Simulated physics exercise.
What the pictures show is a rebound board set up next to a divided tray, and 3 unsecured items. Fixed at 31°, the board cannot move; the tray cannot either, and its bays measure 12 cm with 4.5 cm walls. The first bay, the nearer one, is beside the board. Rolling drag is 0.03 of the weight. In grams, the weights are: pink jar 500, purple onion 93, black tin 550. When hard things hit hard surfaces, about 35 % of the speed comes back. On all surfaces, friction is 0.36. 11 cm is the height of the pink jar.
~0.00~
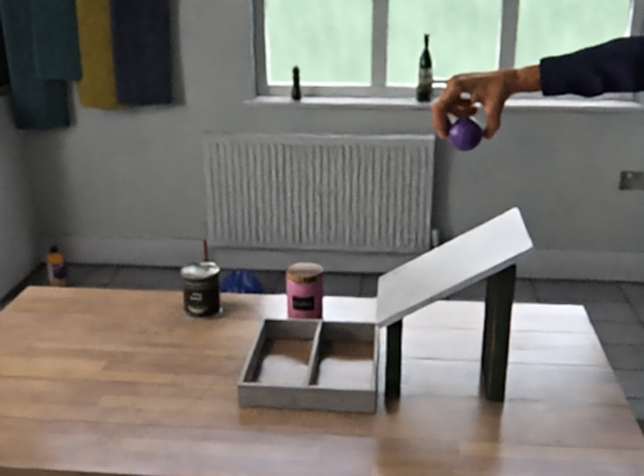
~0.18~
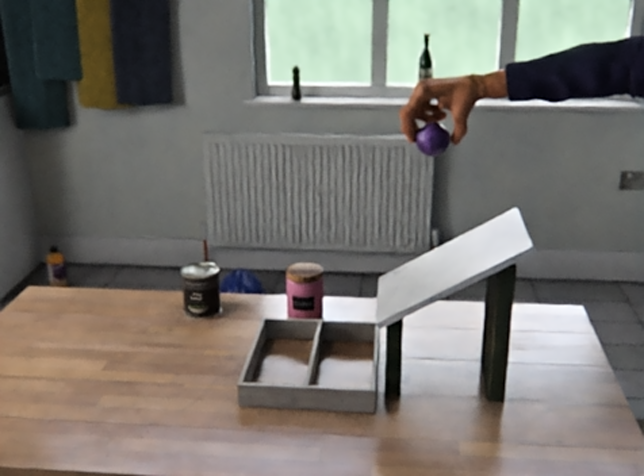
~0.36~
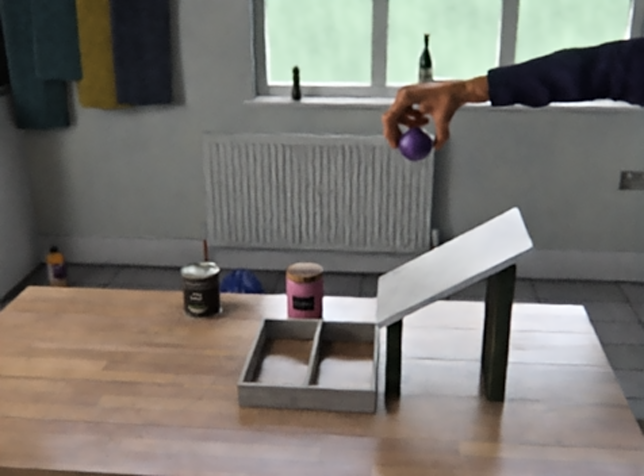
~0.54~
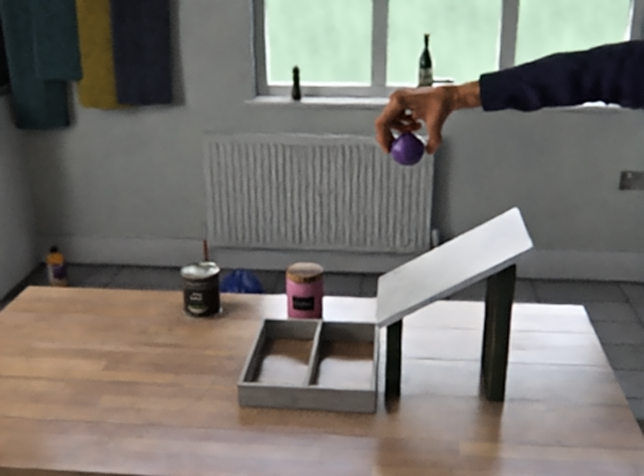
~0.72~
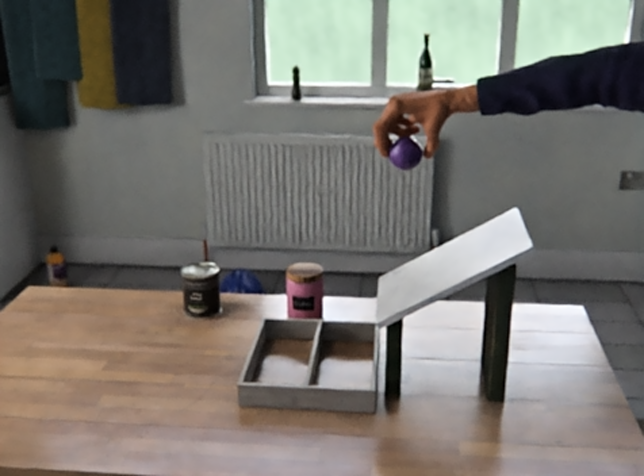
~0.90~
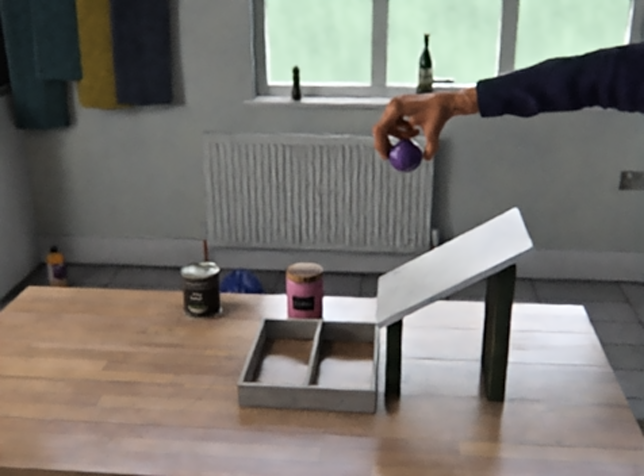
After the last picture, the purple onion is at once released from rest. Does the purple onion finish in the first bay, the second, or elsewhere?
Resting place: Second bay.
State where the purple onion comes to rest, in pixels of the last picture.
At roughly (295, 357).
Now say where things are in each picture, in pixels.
In the first picture, 11 cm from its drop point; purple onion (465, 134); pink jar (305, 291).
In the second picture, 5 cm from its drop point; purple onion (433, 139); pink jar (305, 291).
In the third picture, 3 cm from its drop point; purple onion (416, 144); pink jar (305, 291).
In the fourth picture, 1 cm from its drop point; purple onion (408, 149); pink jar (305, 291).
In the fifth picture, held still over the board; purple onion (406, 154); pink jar (305, 291).
In the sixth picture, held still over the board; purple onion (406, 156); pink jar (305, 291).
After 1.20 s, purple onion near (402, 261).
After 1.40 s, purple onion near (301, 330).
In the end (2.2 s), it is in the farther bay; the bystanders under 4 cm from the start. At the end, from the last picture's camera, purple onion near (295, 357).
